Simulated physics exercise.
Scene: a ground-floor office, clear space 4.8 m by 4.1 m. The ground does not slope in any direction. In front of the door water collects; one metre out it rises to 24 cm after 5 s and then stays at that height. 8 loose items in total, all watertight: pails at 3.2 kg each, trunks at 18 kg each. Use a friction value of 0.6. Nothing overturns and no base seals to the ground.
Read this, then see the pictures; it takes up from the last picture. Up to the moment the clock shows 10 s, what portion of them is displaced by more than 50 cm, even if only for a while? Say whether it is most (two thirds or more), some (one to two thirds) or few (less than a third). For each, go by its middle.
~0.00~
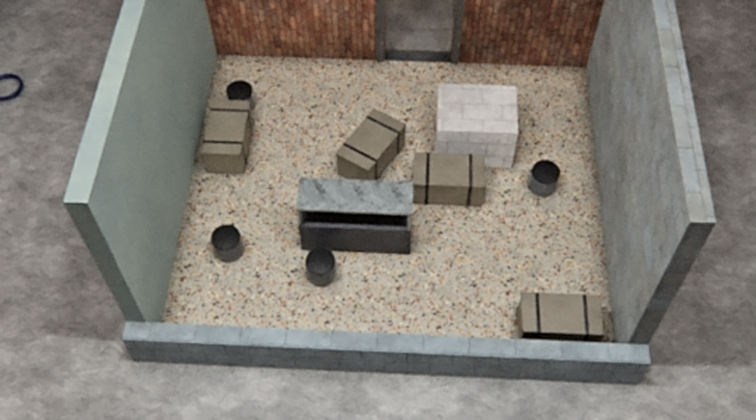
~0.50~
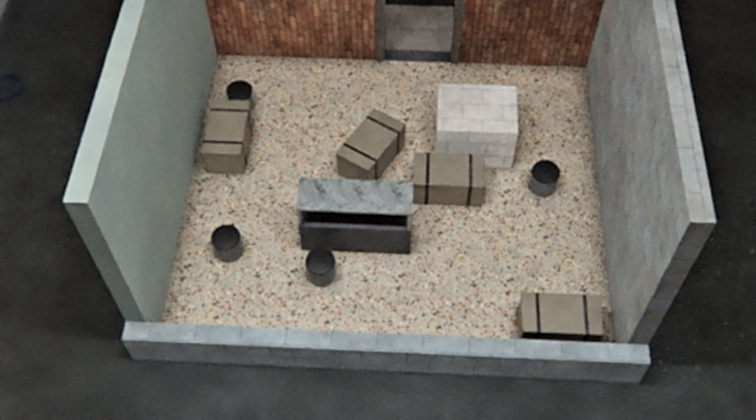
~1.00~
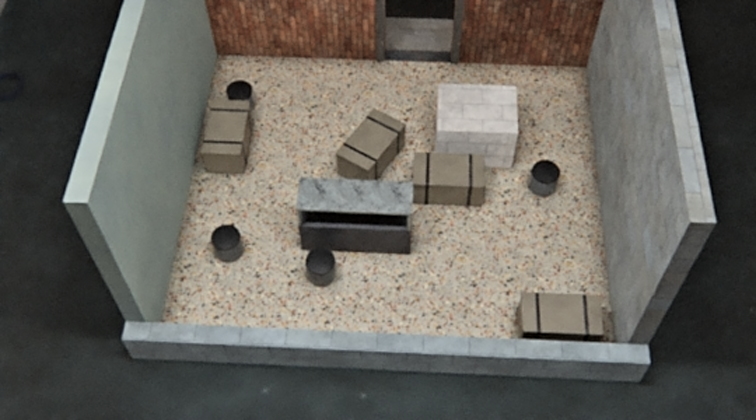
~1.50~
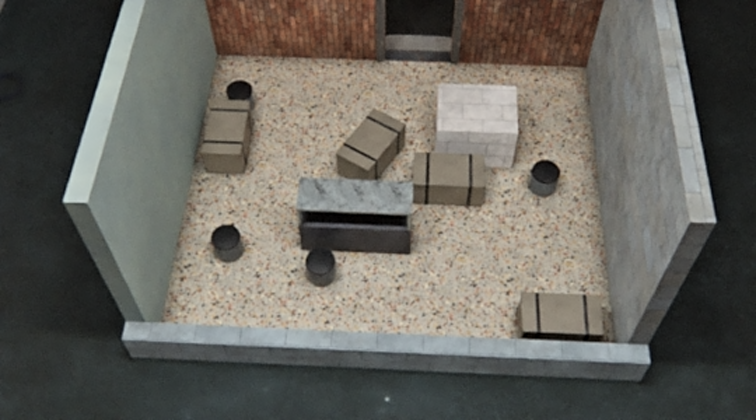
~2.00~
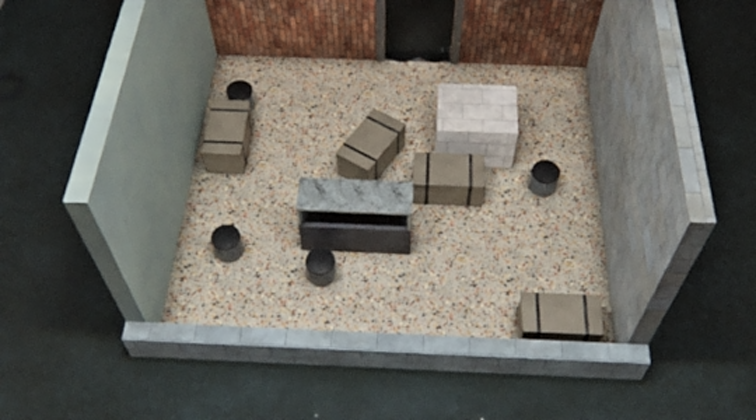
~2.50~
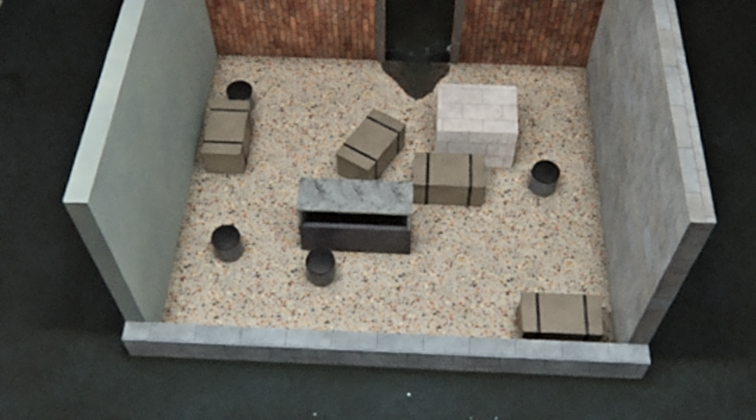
Some.
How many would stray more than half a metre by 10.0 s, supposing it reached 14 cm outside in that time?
Then the count would be 0.
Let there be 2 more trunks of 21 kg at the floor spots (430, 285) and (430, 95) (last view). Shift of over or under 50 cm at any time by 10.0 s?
Note: Item 1 below threshold; item 2 below threshold.
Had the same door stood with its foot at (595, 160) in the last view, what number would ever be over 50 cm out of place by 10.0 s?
The answer would then be 2.
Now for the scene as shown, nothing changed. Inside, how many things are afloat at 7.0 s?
Just then, the number is 1.
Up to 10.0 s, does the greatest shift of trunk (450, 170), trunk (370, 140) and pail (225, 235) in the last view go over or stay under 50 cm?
Order as asked - a bigger shift, a bigger shift, a bigger shift.
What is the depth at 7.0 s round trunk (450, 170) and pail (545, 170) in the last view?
Roughly 3 and 2 cm.
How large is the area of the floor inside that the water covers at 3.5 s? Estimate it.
Wet area: Approx. 2.0 m2.
After 3.5 s 0 of 8 are over 50 cm from their spots; 0 afloat.
After 4.5 s 0 of 8 are over 50 cm from their spots; 0 afloat.
After 7.0 s 2 of 8 are over 50 cm from their spots; 1 afloat.
After 10.0 s 3 of 8 are over 50 cm from their spots, and 3 have been at some point; 2 afloat.
